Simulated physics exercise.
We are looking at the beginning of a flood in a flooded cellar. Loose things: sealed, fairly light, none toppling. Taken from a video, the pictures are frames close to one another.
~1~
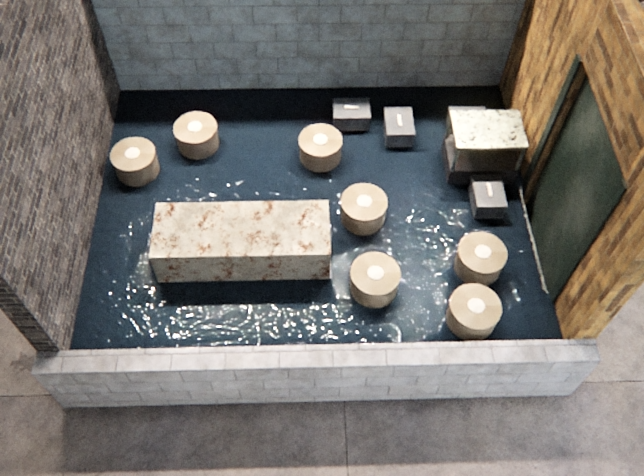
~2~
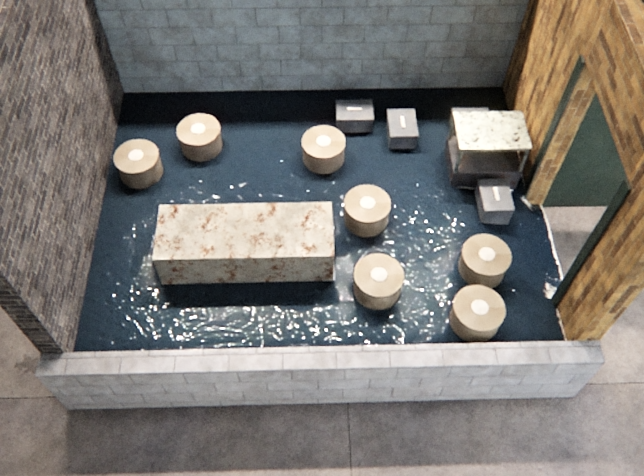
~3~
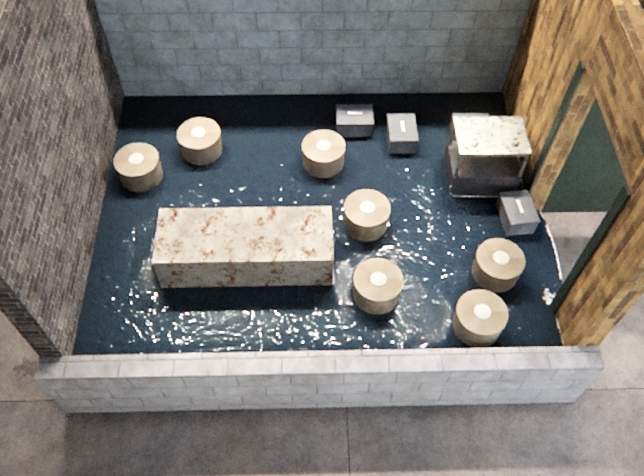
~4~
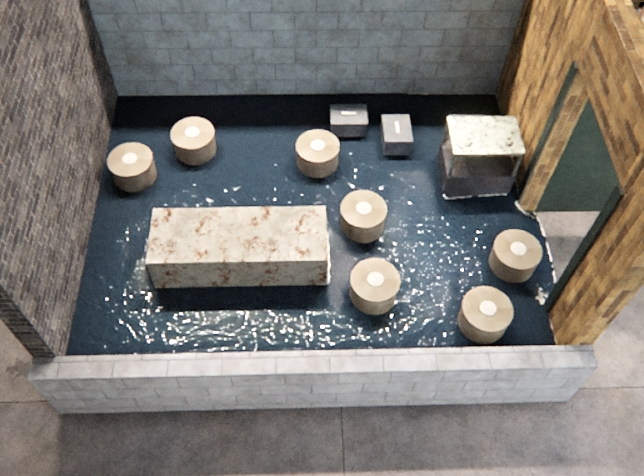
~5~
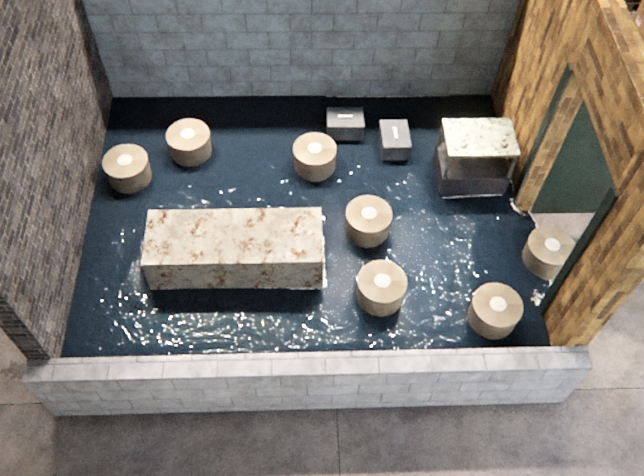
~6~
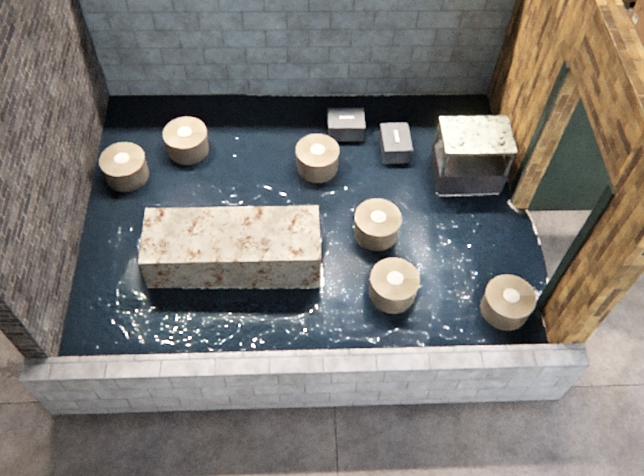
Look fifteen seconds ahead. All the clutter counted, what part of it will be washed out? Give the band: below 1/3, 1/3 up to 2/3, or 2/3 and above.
The fraction is going to land in the top band.
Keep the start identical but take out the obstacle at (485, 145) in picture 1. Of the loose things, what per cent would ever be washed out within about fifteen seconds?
Roughly 80 per cent.
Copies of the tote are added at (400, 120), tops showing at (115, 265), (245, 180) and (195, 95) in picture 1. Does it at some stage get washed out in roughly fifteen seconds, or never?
Summary in sequence: Never leaves, exits at some point, never leaves.
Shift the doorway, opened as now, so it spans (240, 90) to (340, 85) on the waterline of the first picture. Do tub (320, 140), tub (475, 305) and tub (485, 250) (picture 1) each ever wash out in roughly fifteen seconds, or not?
Answer, one by one: Lost, not lost, not lost.
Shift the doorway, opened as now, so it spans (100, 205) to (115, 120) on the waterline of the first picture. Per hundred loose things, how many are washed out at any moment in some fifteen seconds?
Result: Close to 50 %.
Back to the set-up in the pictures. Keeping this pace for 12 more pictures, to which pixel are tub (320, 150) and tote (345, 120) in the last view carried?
Estimated: (511, 225); (416, 180).
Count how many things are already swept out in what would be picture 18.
That comes to 6.
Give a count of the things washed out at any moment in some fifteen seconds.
The count is 8.
A moment on, 2 of 11 are out; 9 afloat.
Next, 6 of 11 are out; 5 afloat.
Later, 8 of 11 are out; 3 afloat.
In the end, 8 of 11 are out; 3 afloat.
